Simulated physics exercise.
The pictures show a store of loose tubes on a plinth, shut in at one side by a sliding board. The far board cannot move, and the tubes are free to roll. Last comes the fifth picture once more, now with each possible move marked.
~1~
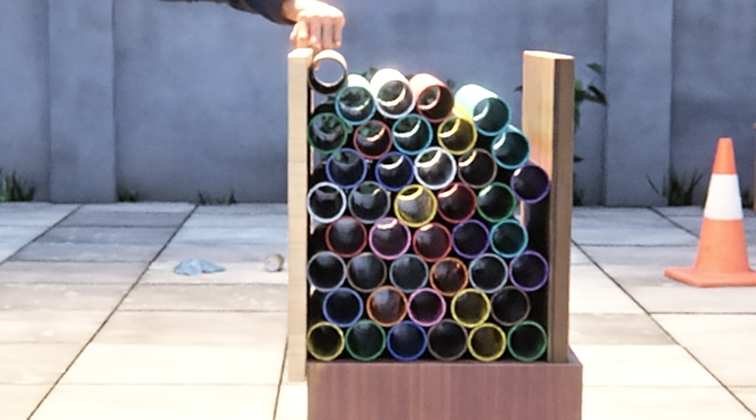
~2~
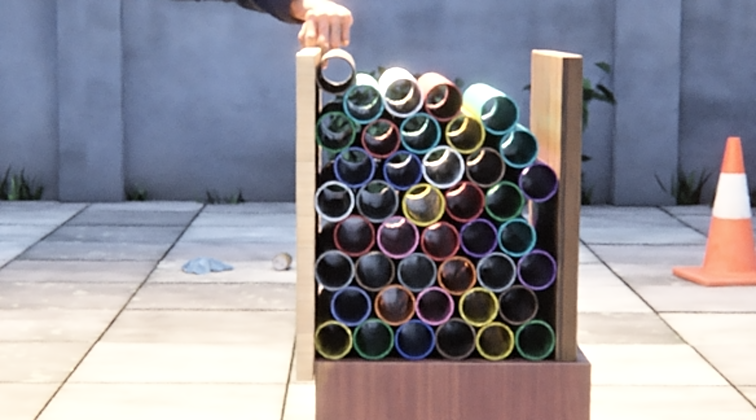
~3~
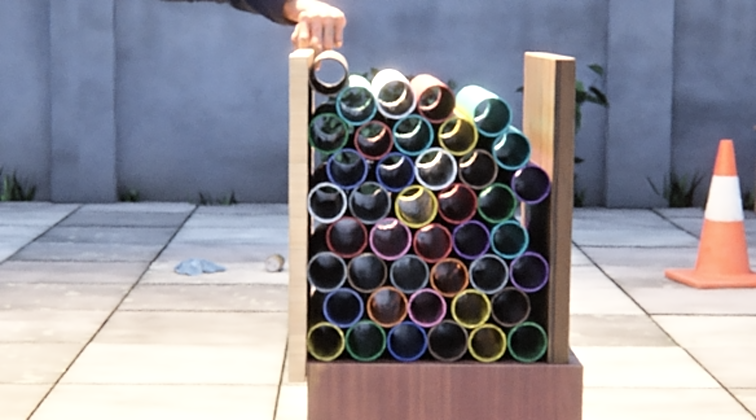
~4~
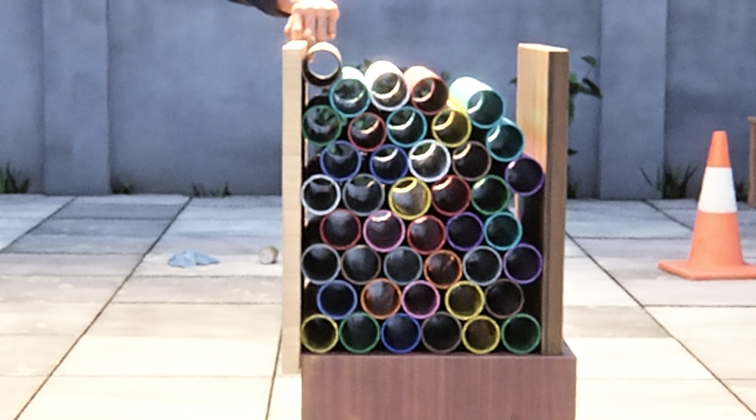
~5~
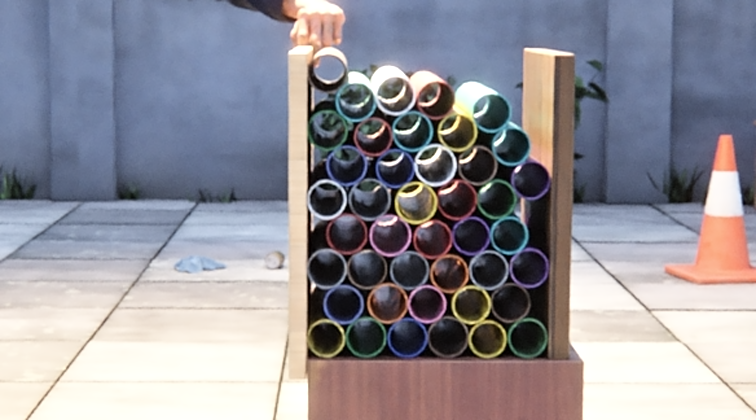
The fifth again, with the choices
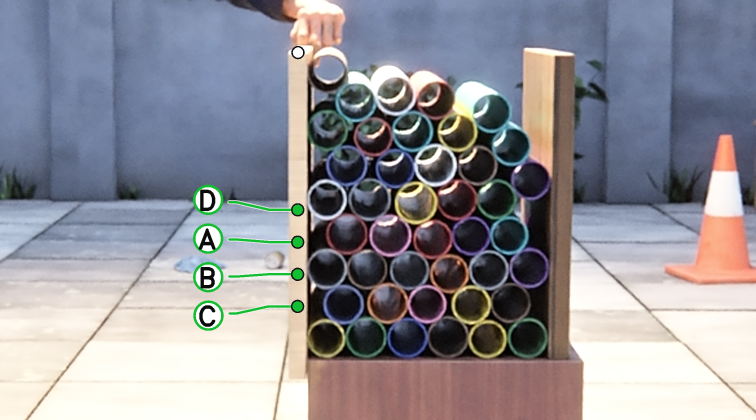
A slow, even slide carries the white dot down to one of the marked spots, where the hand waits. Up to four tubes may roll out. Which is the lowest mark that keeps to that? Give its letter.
Lower it to D and no more.
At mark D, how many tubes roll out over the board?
It comes to three.
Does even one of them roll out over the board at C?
Yes, at C.
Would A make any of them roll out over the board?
At A: Yes.
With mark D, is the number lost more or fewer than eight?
It loses fewer than eight.
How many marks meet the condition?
The number is one.
On the copy, A at (298, 242); B at (298, 274); C at (298, 307); D at (298, 210); the white dot at (298, 53).
On D. First, top of the board (307, 121).
Then, top of the board (307, 200).
Finally, top of the board (307, 209), three out over the board.
By contrast, A more than four out over the board; B more than four out over the board; C more than four out over the board.
